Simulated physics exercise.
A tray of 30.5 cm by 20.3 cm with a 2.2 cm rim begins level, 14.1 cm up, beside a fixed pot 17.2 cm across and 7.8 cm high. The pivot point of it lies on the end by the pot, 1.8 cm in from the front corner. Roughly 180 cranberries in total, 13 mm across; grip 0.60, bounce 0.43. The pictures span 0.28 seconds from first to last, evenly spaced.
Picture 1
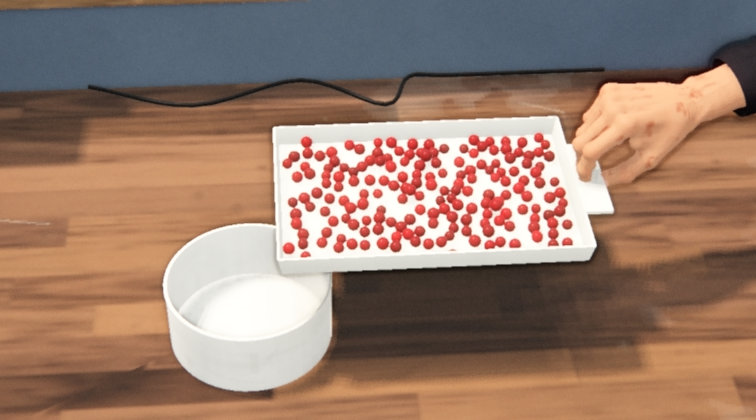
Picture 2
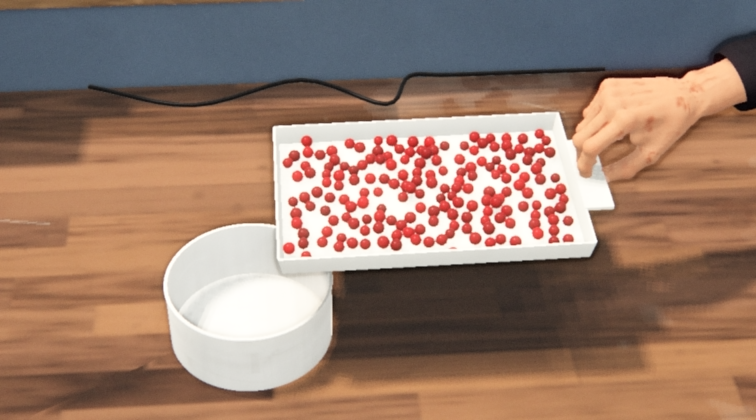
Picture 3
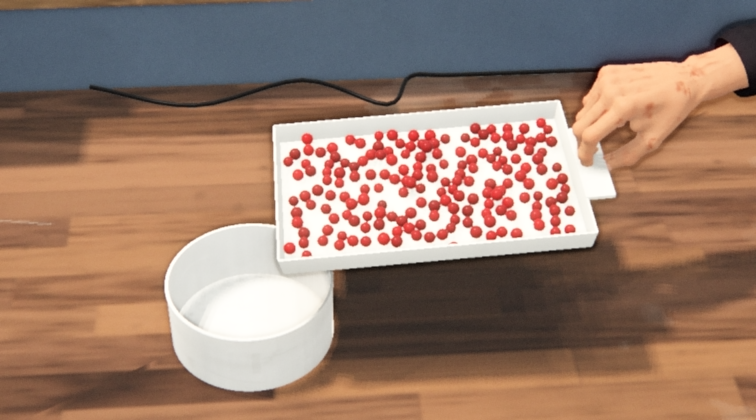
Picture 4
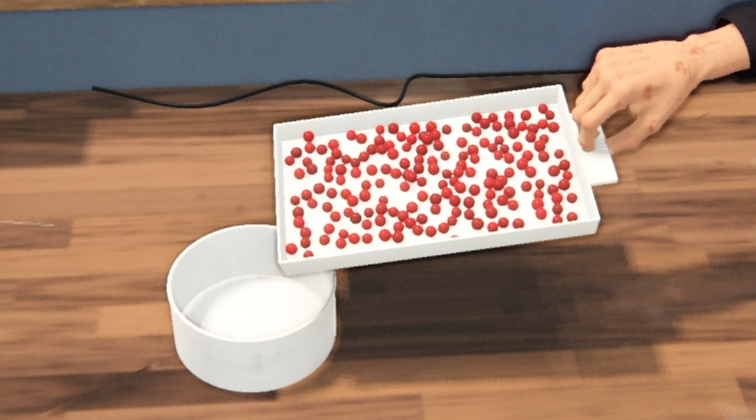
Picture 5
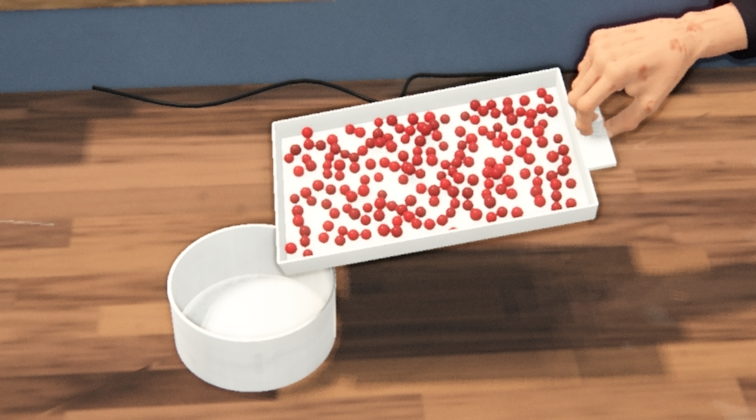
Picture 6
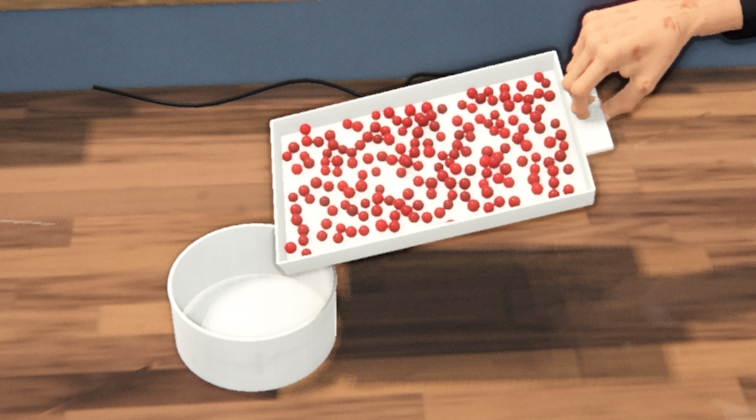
At first, a white tray scattered with small red berries sits level, its left end by a round white pot, while a hand grips the tab at its right end. The hand then gradually raises that end, tilting the tray down toward the left, while the berries stay spread with little visible shift.
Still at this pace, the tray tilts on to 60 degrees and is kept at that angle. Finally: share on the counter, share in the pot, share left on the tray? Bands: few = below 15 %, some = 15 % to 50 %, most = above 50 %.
Counter: Few, pot: Few, tray: Most.
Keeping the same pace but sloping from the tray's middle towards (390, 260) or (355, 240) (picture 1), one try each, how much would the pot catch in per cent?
That would be close to 0 per cent, then close to 0 per cent.
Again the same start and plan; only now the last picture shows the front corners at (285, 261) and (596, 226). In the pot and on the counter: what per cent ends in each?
Final per cent - pot 0, counter 0.
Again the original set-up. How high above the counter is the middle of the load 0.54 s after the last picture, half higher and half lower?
The halfway mark sits at about 22 cm.
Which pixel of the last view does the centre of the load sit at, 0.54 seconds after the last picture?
Approximately (317, 165) in the last view.
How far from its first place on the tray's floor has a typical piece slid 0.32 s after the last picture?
7 cm.
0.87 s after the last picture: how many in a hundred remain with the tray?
Around 100 percent of it.
Then, 0.32 s after the last picture, tilt 37 degrees; the tray holds 100 %, the pot 0 %.
Then, 0.54 s after the last picture, tilt 52 degrees; the tray holds 100 %, the pot 0 %.
Then, 0.87 s after the last picture, tilt 60 degrees; the tray holds 100 %, the pot 0 %.
In the end, counter 0 %, pot 0 %, tray 100 %.
